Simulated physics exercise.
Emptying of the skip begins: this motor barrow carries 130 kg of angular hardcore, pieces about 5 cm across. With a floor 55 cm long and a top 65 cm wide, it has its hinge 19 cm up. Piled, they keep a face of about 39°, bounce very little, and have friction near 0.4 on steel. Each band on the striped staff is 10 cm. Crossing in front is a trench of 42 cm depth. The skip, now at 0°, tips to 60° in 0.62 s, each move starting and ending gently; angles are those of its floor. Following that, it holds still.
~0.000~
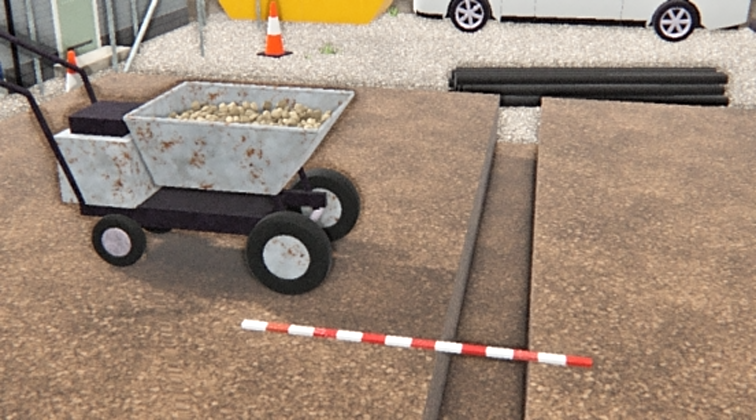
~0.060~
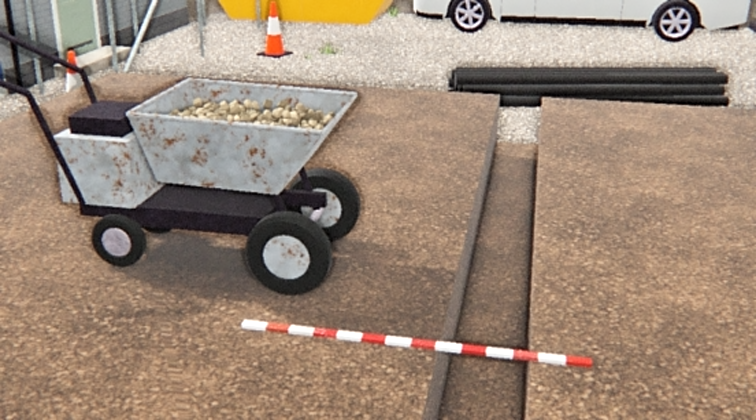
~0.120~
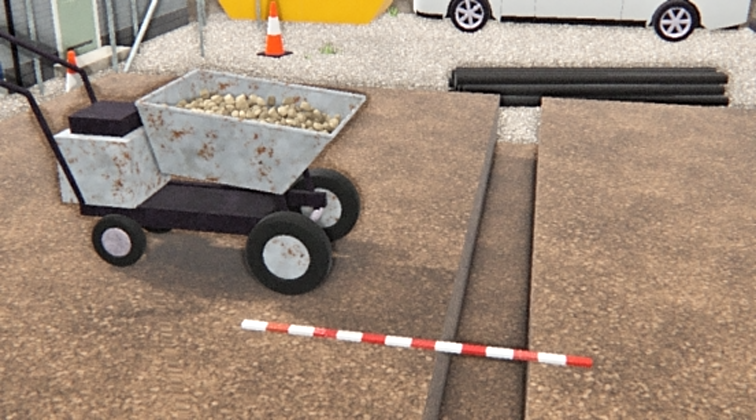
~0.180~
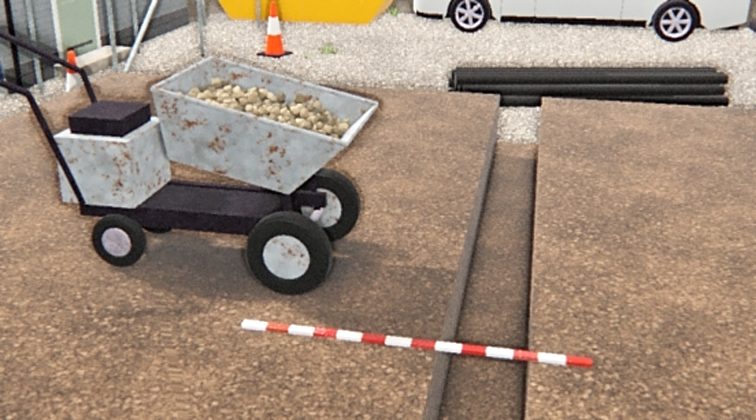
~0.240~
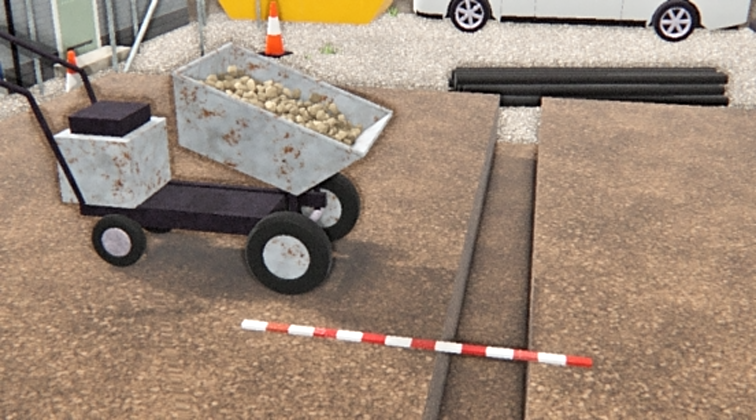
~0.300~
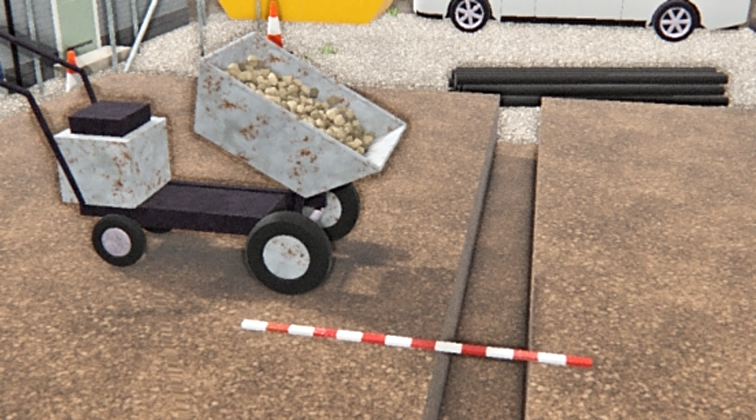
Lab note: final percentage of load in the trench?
Approx. 37 %.
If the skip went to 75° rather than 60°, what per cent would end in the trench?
I'd guess some 90 in a hundred.
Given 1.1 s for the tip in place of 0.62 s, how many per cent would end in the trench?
About 20%.
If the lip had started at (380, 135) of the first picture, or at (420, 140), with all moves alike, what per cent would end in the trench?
I'd expect close to 20 per cent at the first and 5 per cent at the second.
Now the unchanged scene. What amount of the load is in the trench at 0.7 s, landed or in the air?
Close to 0 per cent at that time.
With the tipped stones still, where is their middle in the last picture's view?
I'd point to around (498, 355).
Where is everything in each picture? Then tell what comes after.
Lip at (318, 132), floor tilted 0°, highest stones at (268, 113), in the first picture.
Lip at (322, 133), floor tilted 2°, highest stones at (247, 112); the stones move at 0.4 m/s on average, in the second picture.
The skip is at 6°, its lip at (332, 137); the top of the load is at (217, 102); the stones move at 0.8 m/s on average, in the third picture.
Lip at (347, 144), floor tilted 12°, highest stones at (219, 90); the stones move at 1.1 m/s on average, in the fourth picture.
Lip at (363, 155), floor tilted 20°, highest stones at (232, 78); the stones move at 1.3 m/s on average, in the fifth picture.
The skip is at 29°, its lip at (380, 169); the top of the load is at (247, 67); the stones move at 1.4 m/s on average, in the sixth picture.
After 0.5 s the floor is at 50°; 100 % in the skip; the foremost stones are at (391, 180).
After 0.7 s the floor is at 60°; 94 % in the skip, 4 % short of the trench, 2 % in the trench; the foremost stones are at (471, 264).
After 1.1 s the floor is at 60°; 63 % in the skip, 4 % short of the trench, 30 % in the trench, 3 % past the trench; the foremost stones are at (584, 292).
After 3.0 s the floor is at 60°; 58 % in the skip, 3 % short of the trench, 37 % in the trench, 3 % past the trench; the foremost stones are at (641, 297).
